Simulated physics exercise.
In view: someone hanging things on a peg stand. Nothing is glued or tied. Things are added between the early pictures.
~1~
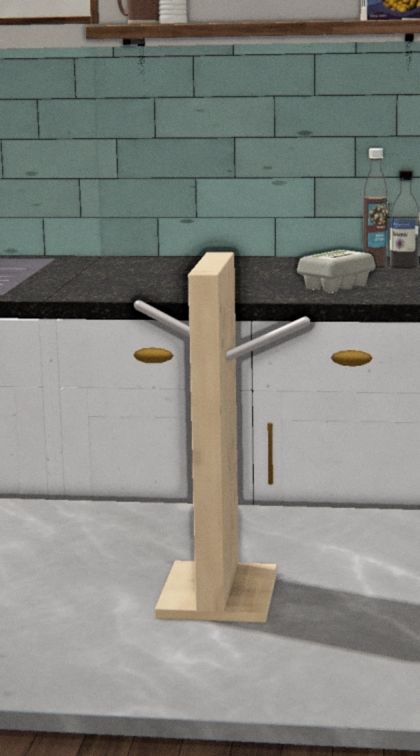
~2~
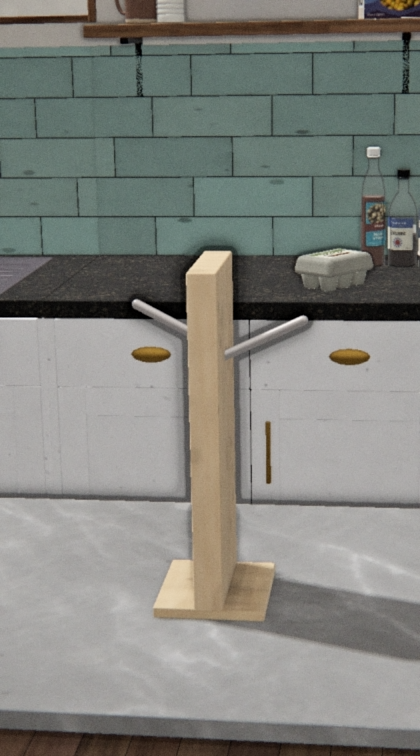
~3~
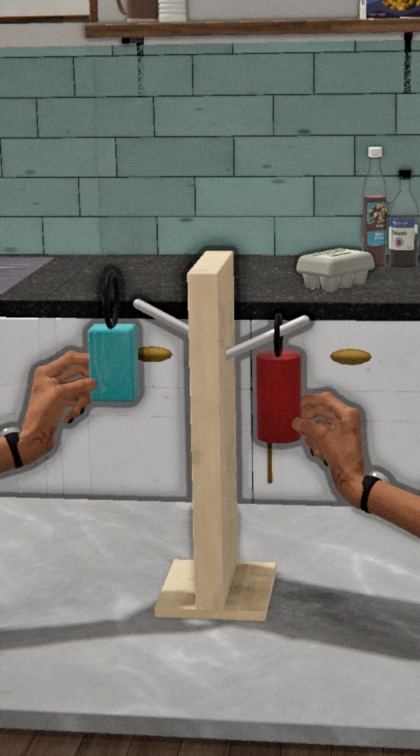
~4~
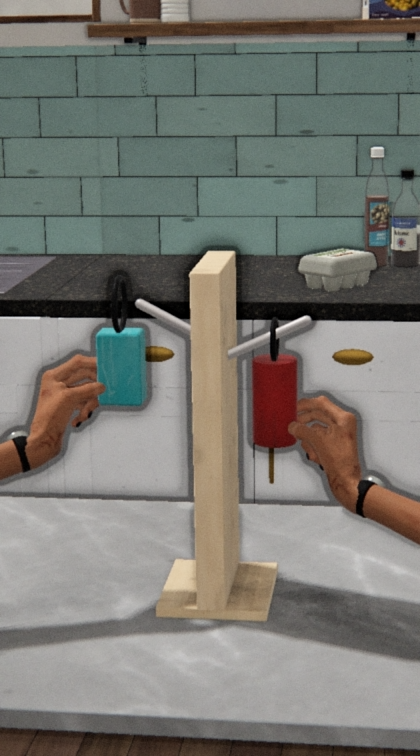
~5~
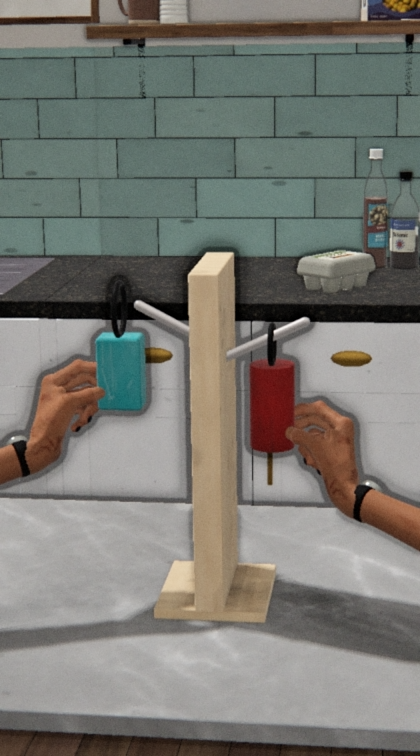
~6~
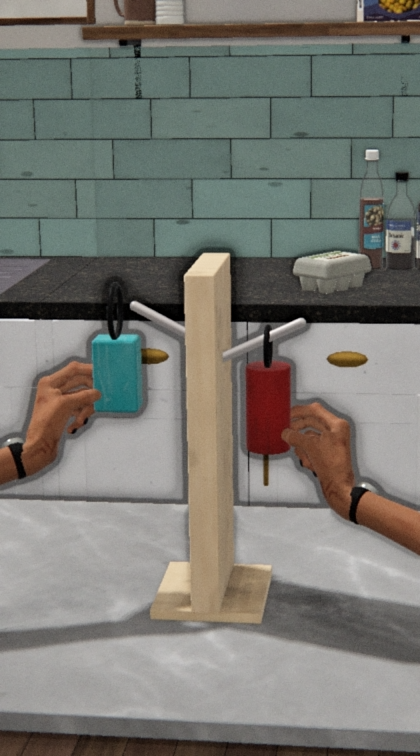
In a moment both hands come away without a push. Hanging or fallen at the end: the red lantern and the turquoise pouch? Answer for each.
The red lantern remains hooked, the turquoise pouch drops to the table.
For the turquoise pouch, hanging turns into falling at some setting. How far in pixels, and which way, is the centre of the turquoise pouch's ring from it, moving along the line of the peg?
About 24 pixels right.
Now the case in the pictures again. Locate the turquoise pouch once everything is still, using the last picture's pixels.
Roughly at (123, 537).
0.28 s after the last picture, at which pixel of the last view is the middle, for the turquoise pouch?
At about (123, 536).
Then, 0.12 s later than the last frame, red lantern tilted by 16° near (259, 397); turquoise pouch shifted a little near (117, 371).
Then, 0.18 s later than the last frame, red lantern tilted by 21° near (253, 400); turquoise pouch dropping near (119, 420).
Then, 0.28 s later than the last frame, red lantern tilted by 17° near (251, 401); turquoise pouch fallen near (123, 536).
When it is over, the red lantern stays on its peg, near (251, 401); the turquoise pouch falls off, near (123, 537).
